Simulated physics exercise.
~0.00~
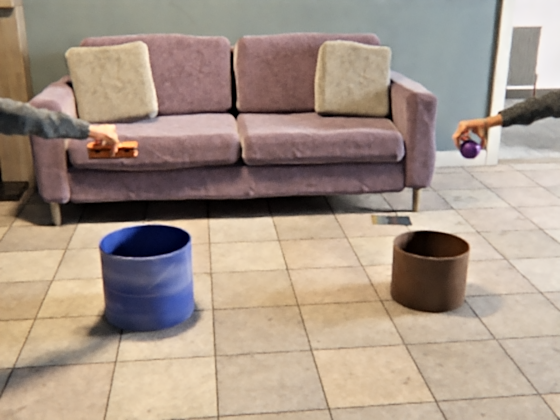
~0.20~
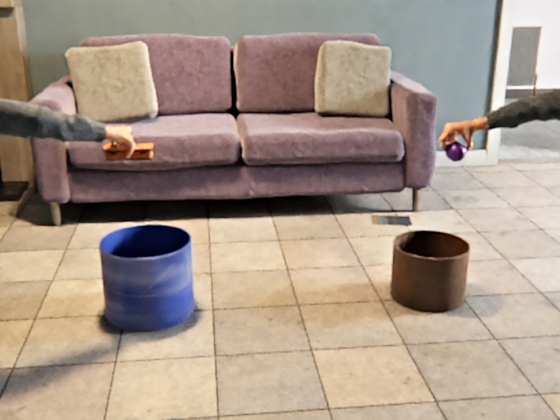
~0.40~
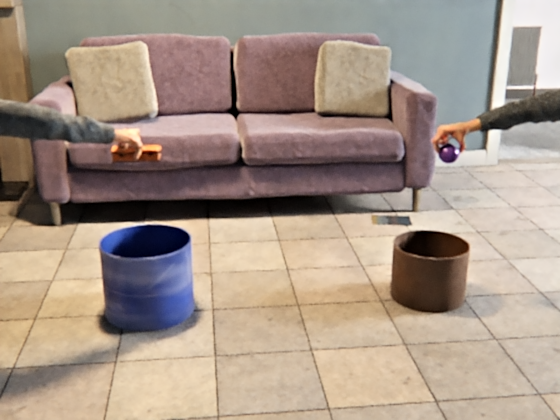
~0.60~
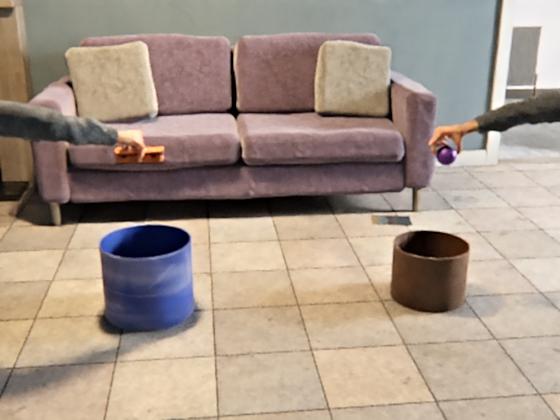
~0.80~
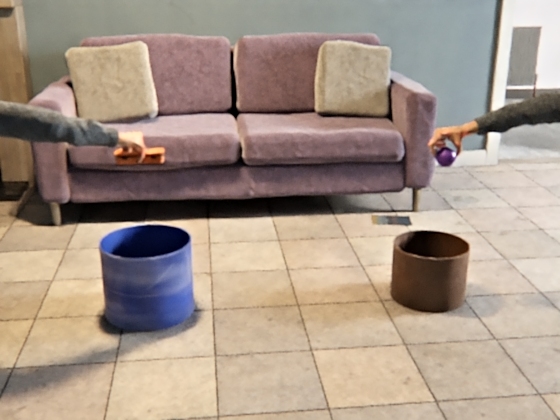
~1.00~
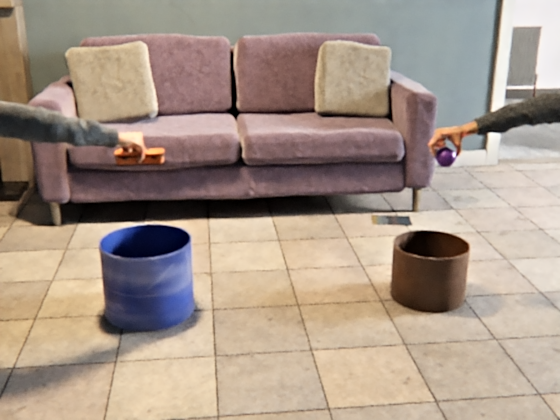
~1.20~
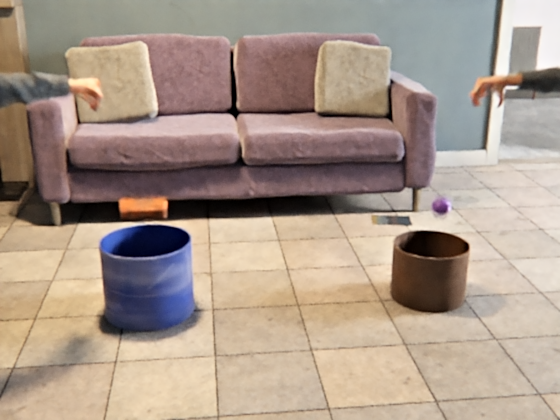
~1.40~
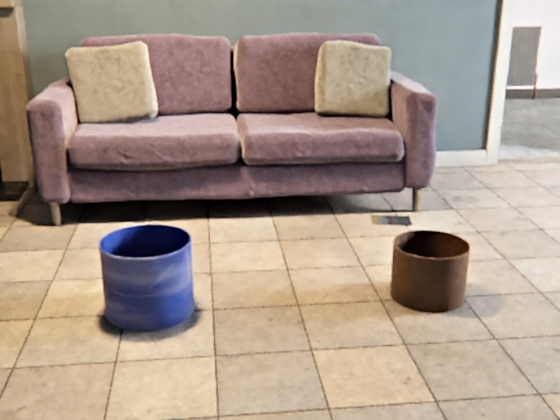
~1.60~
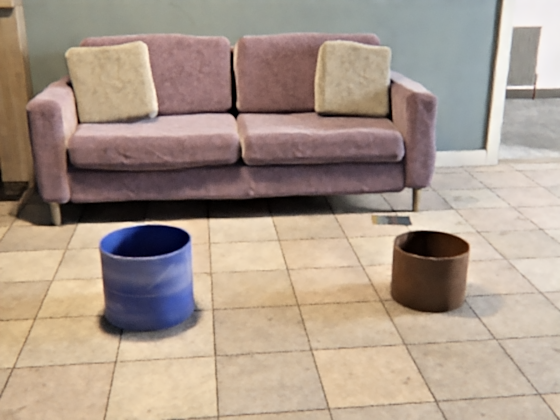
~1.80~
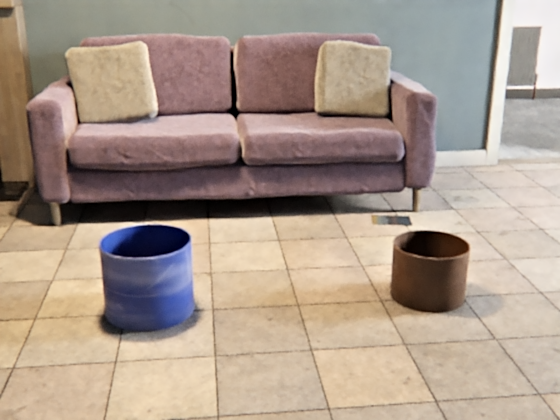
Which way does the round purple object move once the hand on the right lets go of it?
It moves down, falling away from the open hand towards the brown bin.
